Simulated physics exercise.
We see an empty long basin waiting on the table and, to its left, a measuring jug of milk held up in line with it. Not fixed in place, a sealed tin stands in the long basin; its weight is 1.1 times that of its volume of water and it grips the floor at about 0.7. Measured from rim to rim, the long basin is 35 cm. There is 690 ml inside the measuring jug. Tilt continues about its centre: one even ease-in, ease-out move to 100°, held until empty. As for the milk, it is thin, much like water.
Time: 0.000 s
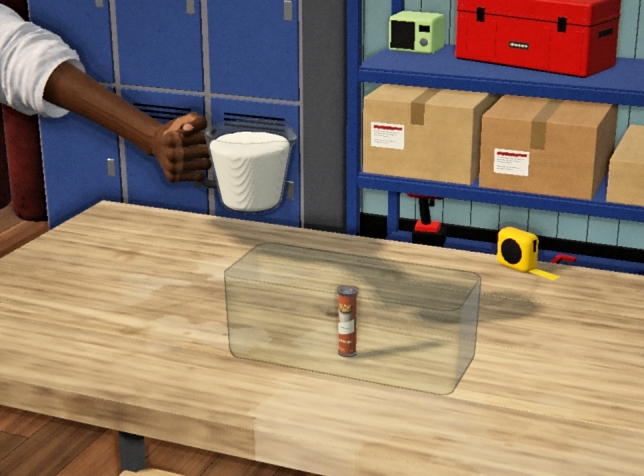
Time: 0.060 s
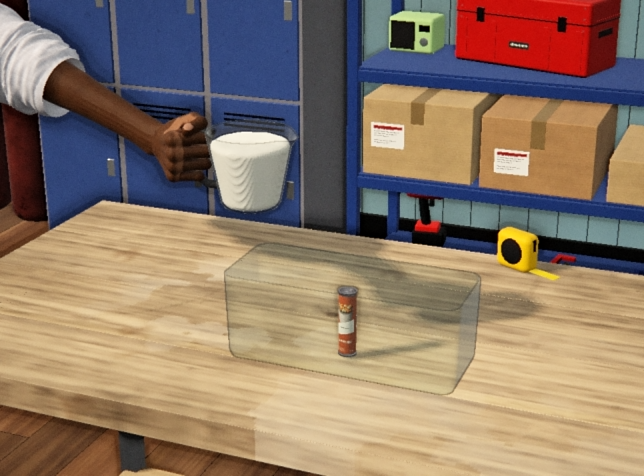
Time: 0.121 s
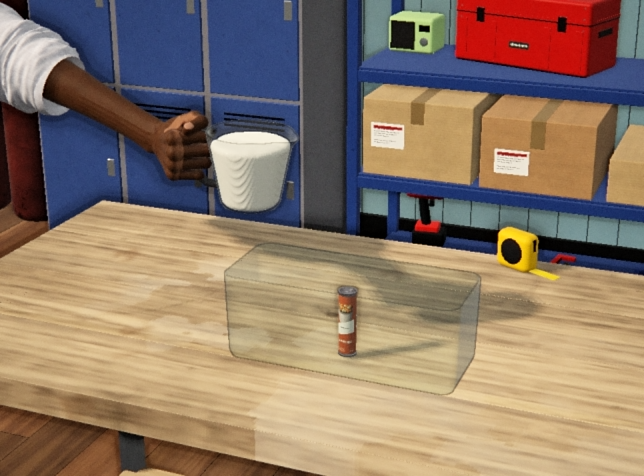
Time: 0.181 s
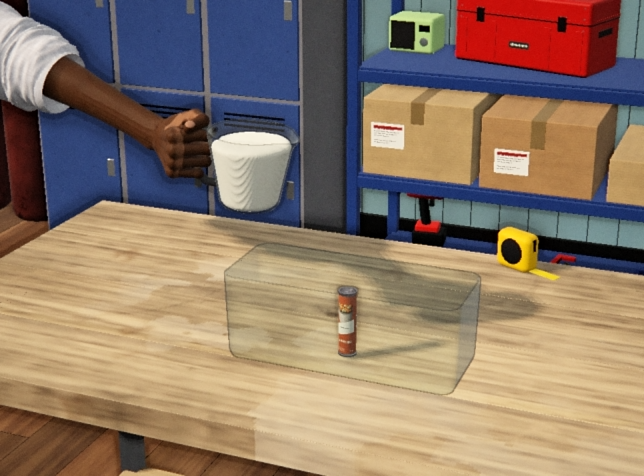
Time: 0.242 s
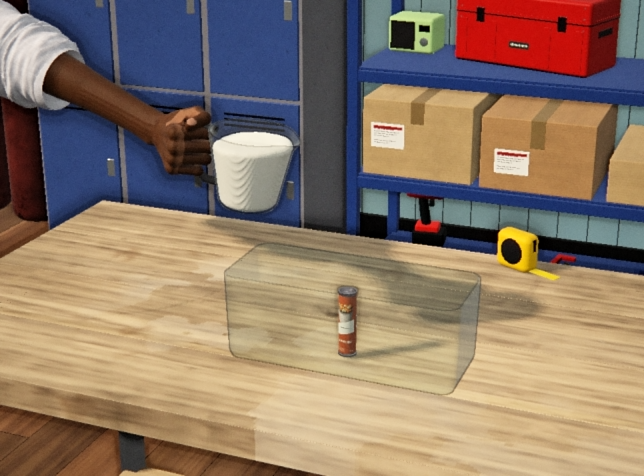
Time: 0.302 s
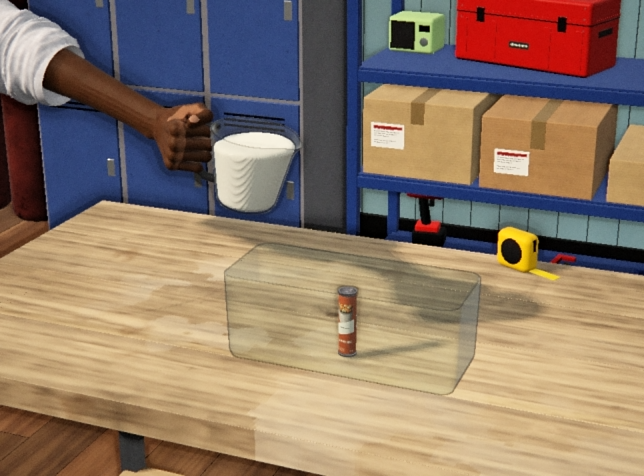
A dark-skinned hand in a rolled white sleeve reaches in from the left, holding a clear jug of white milk above a pale wooden table, seen from slightly above in a workshop-like room. An empty, clear long basin sits on the table with a small red-and-white tin visible through it, before blue lockers and shelves holding boxes and a red toolbox. The hand slowly tilts the jug slightly rightward while the camera stays still.
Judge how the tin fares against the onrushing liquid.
It is going to fail.
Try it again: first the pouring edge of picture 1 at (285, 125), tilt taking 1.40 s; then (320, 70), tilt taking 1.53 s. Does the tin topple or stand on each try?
Try 1: Tipped over; try 2: Still standing.
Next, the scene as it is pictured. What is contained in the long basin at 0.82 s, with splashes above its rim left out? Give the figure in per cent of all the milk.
8 %, give or take.
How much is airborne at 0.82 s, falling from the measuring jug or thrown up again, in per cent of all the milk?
Estimate: Some 18 % of the total.
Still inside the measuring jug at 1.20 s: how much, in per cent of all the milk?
About 20 percent.
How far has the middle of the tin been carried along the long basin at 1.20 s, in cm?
It has moved some 0 cm.
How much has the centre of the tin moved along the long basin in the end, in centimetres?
Roughly 7.5 cm.
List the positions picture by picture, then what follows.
Tilt 0°; pouring edge (296, 138); surface from (216, 138) to (289, 146); the long basin's rim runs from (241, 259) to (471, 294); the tin's top is at (348, 294), in the first frame.
Tilt 0°; pouring edge (297, 138); surface from (216, 138) to (289, 147), in the second frame.
Tilt 2°; pouring edge (297, 140); surface from (217, 138) to (289, 147), in the third frame.
Tilt 3°; pouring edge (298, 141); surface from (218, 138) to (290, 147), in the fourth frame.
Tilt 6°; pouring edge (300, 144); surface from (219, 138) to (292, 147), in the fifth frame.
Tilt 9°; pouring edge (301, 147); surface from (221, 139) to (295, 148), in the sixth frame.
Then, 0.82 s in, the tilt is 56° and 74 per cent is still to pour; the tin stands where it began.
Then, 1.20 s in, the tilt is 89° and 20 per cent is still to pour; the tin stands where it began.
Then, 1.60 s in, the tilt is 100° and 0 per cent is still to pour; the tin lies on its side.
Then, 2.03 s in, the tilt is 100° and 0 per cent is still to pour; the tin lies on its side.
Finally, the tin lies on its side.
